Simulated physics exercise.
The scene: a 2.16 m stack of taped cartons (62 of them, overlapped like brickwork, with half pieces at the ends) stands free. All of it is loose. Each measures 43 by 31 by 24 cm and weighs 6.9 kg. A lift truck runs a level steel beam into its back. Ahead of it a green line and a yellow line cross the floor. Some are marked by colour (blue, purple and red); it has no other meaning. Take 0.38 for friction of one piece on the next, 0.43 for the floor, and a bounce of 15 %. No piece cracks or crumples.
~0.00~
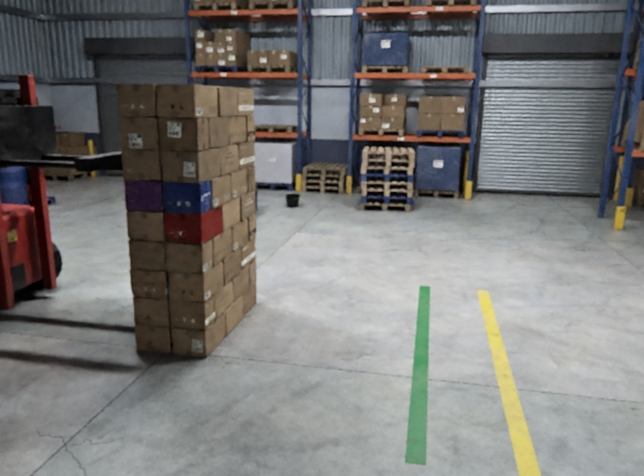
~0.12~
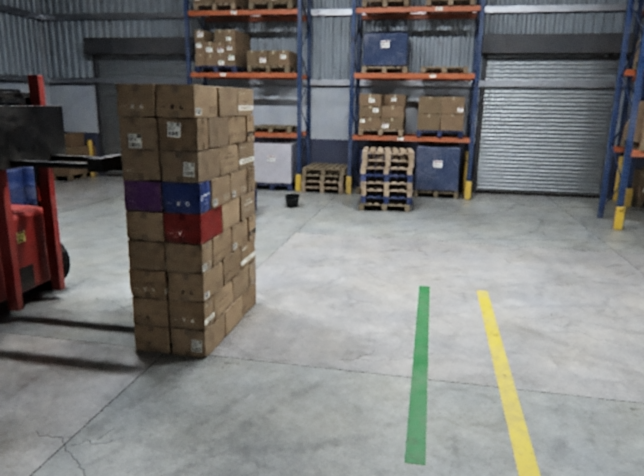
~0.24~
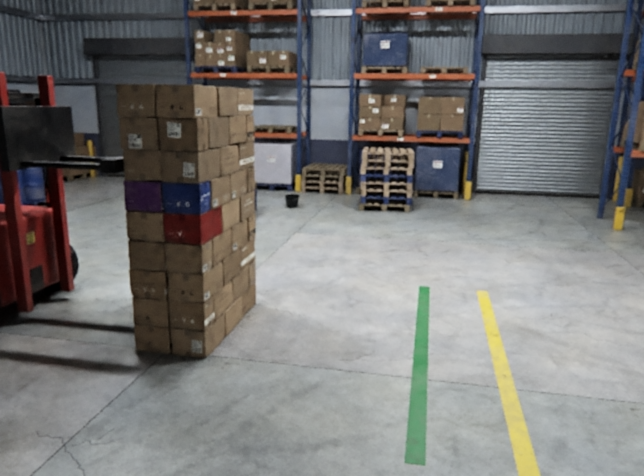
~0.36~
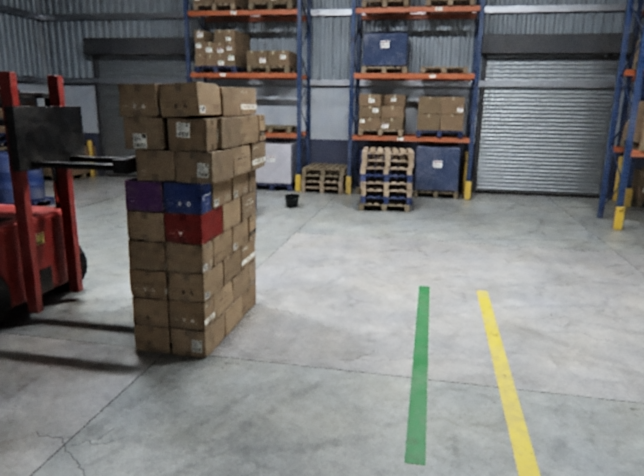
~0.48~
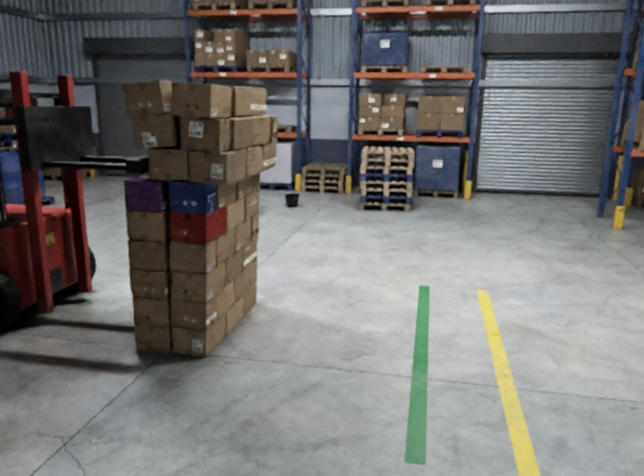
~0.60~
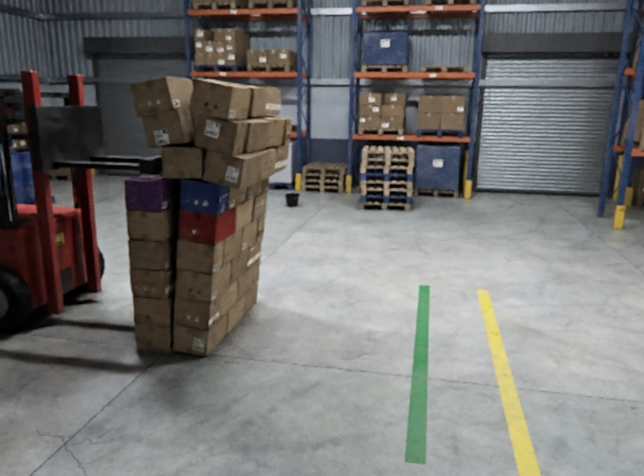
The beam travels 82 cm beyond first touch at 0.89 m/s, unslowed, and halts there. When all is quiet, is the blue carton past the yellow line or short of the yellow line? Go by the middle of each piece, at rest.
It remains behind the yellow line.
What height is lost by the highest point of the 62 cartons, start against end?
Roughly 35 cm.
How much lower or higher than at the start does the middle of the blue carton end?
It ends some 115 cm lower.
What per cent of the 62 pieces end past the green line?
Near 20 per cent.
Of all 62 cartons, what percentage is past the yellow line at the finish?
Near 15 per cent.
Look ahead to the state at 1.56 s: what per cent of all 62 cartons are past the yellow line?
At that moment 5 per cent.
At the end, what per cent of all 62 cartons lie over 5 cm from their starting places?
65 per cent.
By 1.02 s, none of the 62 cartons past the yellow line, 41 disturbed; blue carton tilted 27°, 8 cm lower; red carton tilted 27°.
By 1.56 s, 2 of the 62 cartons past the yellow line; blue carton on its side; red carton on its side.
When it is over (3.6 s), 8 of the 62 cartons past the yellow line; blue carton on its side; red carton on its side; purple carton moved 26 mm. In pixels of the last frame, middles, blue carton near (418, 359), red carton near (385, 349).
